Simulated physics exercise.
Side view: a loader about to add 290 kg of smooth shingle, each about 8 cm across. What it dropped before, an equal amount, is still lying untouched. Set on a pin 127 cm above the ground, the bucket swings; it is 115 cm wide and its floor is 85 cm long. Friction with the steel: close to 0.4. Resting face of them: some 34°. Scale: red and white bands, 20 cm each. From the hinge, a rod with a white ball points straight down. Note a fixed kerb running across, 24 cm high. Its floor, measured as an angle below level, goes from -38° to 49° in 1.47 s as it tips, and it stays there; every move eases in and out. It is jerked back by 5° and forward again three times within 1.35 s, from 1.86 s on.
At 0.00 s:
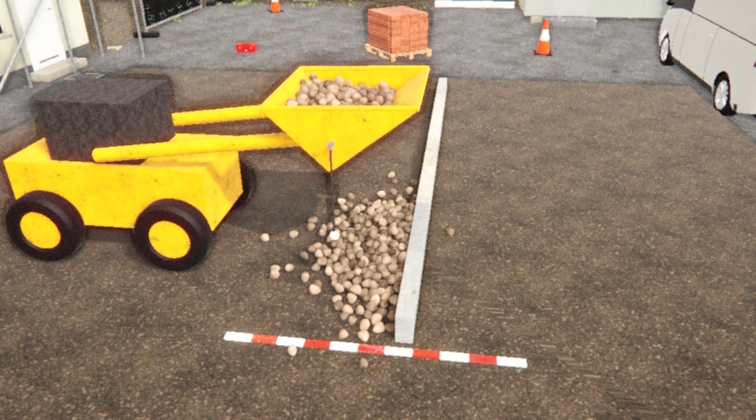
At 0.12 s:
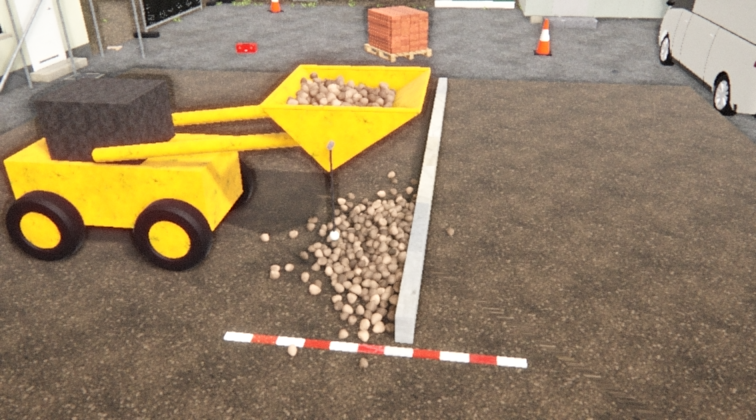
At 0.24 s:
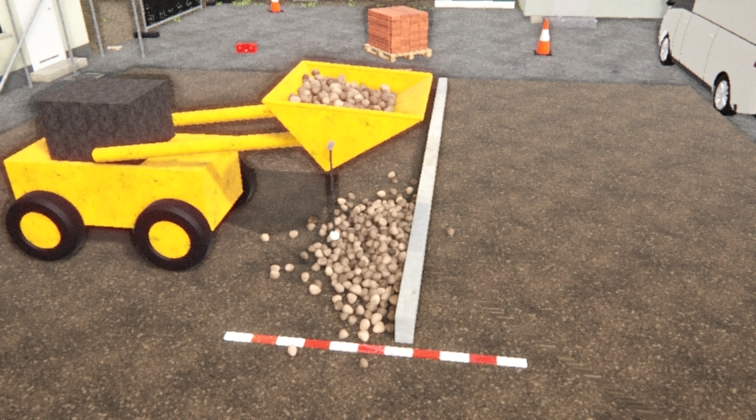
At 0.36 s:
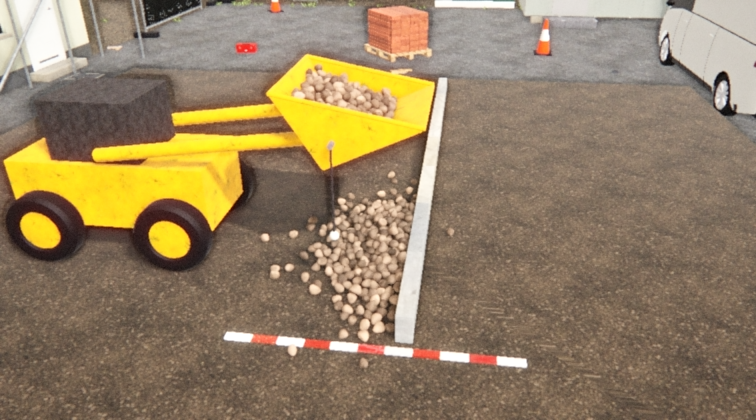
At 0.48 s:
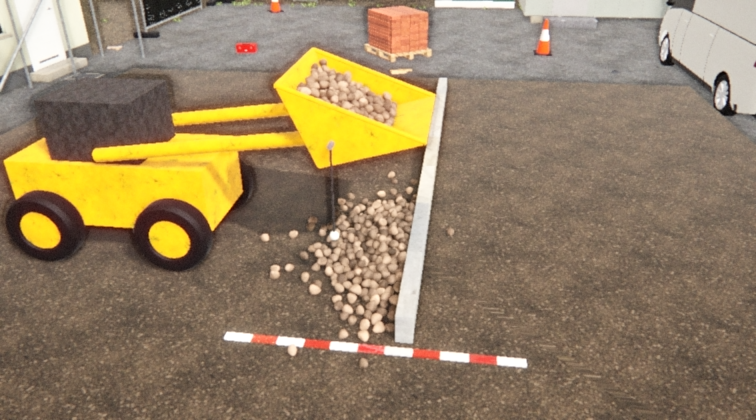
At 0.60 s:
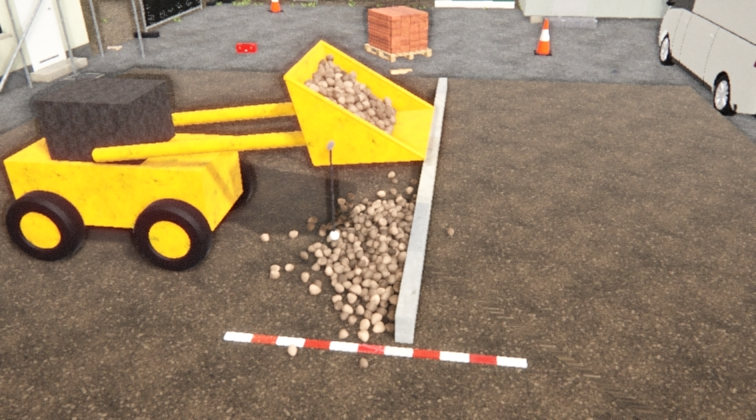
At first, a yellow loader holds a bucket of rounded stones nearly level above a pile of similar stones lying against a pale kerb. The bucket then tilts steadily, its back rising and its front lip dipping to the right, while the stones inside shift slightly and the pile below stays still.
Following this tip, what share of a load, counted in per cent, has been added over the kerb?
67 per cent, roughly.
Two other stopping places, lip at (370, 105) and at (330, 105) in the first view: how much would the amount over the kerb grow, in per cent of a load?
Close to 10 per cent, followed by close to 0 per cent.
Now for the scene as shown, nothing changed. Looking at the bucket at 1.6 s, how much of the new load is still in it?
15 %.
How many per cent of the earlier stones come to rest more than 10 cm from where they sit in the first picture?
Close to 0 in a hundred of them.
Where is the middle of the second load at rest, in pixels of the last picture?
Centre at roughly (453, 250).
After 1.1 s the floor is at 35°; in per cent of one load, 97 in the bucket, 103 on this side of the kerb; the foremost stones are at (416, 196).
After 1.6 s the floor is at 49°; in per cent of one load, 14 in the bucket, 147 on this side of the kerb, 39 over the kerb; the foremost stones are at (489, 259).
After 3.7 s the floor is at 49°; in per cent of one load, 0 in the bucket, 133 on this side of the kerb, 67 over the kerb; the foremost stones are at (680, 276).
After 6.3 s the floor is at 49°; in per cent of one load, 0 in the bucket, 133 on this side of the kerb, 67 over the kerb; the foremost stones are at (680, 276). Net gain over the kerb, 67.
